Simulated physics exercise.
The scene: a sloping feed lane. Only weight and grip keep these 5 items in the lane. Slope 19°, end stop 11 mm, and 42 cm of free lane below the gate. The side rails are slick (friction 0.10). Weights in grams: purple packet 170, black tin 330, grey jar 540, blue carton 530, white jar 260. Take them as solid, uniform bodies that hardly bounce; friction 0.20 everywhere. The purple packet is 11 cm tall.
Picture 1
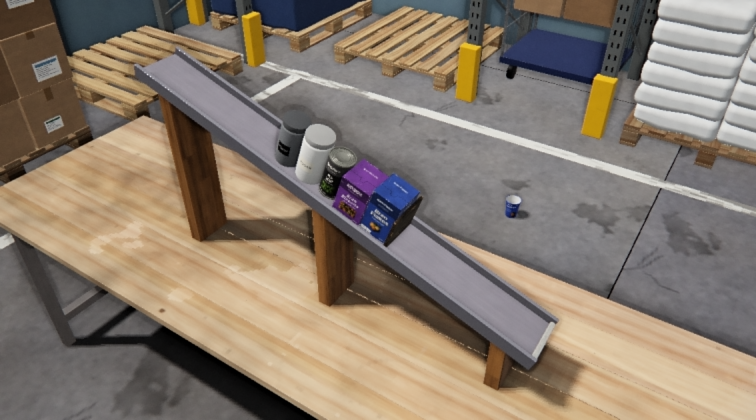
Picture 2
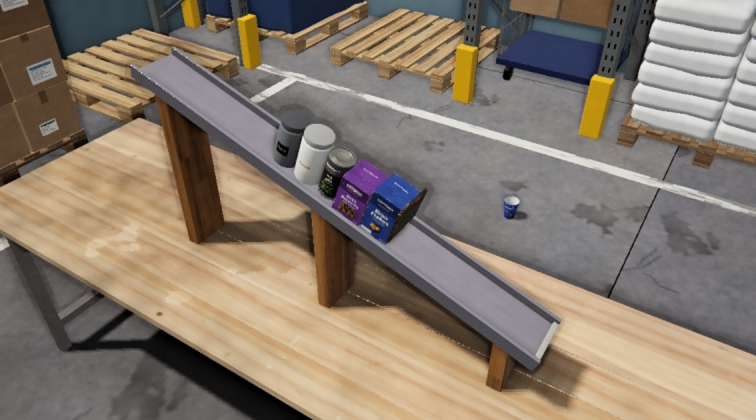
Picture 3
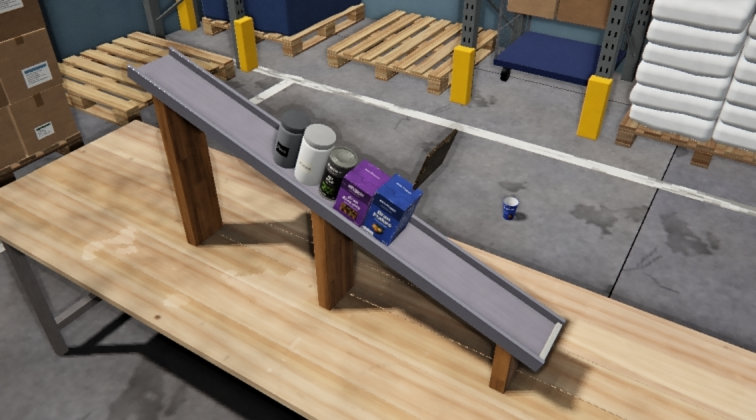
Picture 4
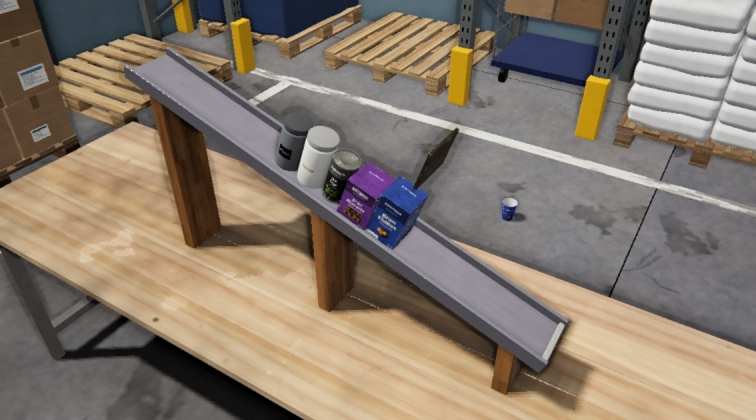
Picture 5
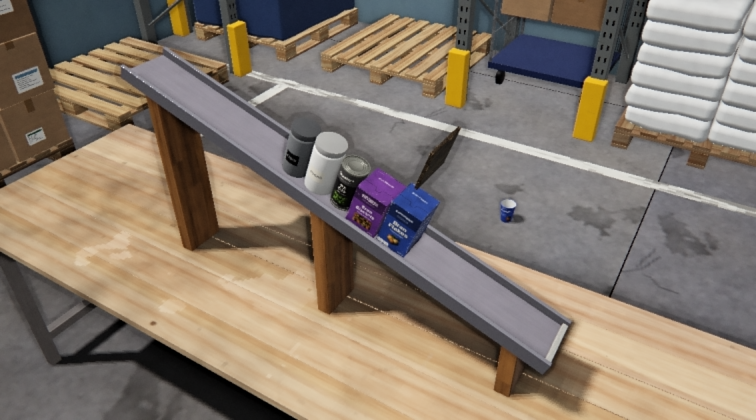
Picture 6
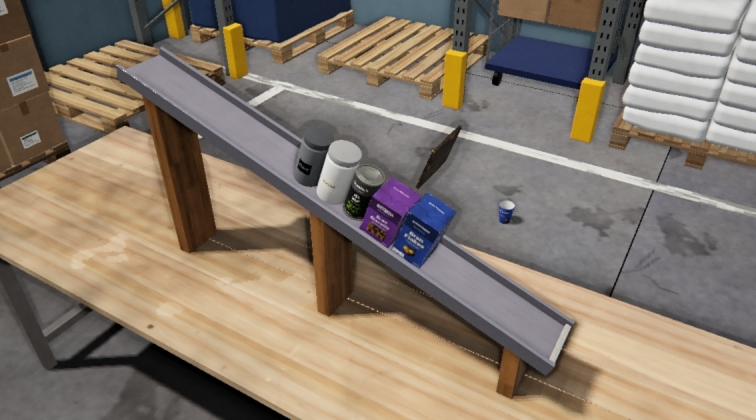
A grey sloping chute on wooden legs runs down from upper left to lower right across a wooden table in a warehouse, seen from above and to one side. On it stand a dark grey jar, a white jar, a small black tin, a purple packet and a blue carton. A dark flap swings clear behind the lane, and the row slides down together, slowly then faster, as the view shifts slightly.
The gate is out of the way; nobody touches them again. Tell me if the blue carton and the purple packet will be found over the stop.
The blue carton clears the end, the purple packet stops in the lane.
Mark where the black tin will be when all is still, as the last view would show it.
Around (521, 299).
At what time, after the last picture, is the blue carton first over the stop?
At about 0.7 s.
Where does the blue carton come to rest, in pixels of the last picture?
Near (624, 414).
Then, 0.30 s later than the last frame, leader 13 cm from the stop; blue carton near (501, 283); purple packet near (464, 262).
Then, 0.50 s later than the last frame, blue carton rocked 19° off its seat near (564, 321); purple packet rocked 12° off its seat near (523, 298); white jar rocked 12° off its seat.
When it is over, over the stop, blue carton; the other 4 in the lane. In the last view, blue carton near (624, 414), purple packet near (551, 321).
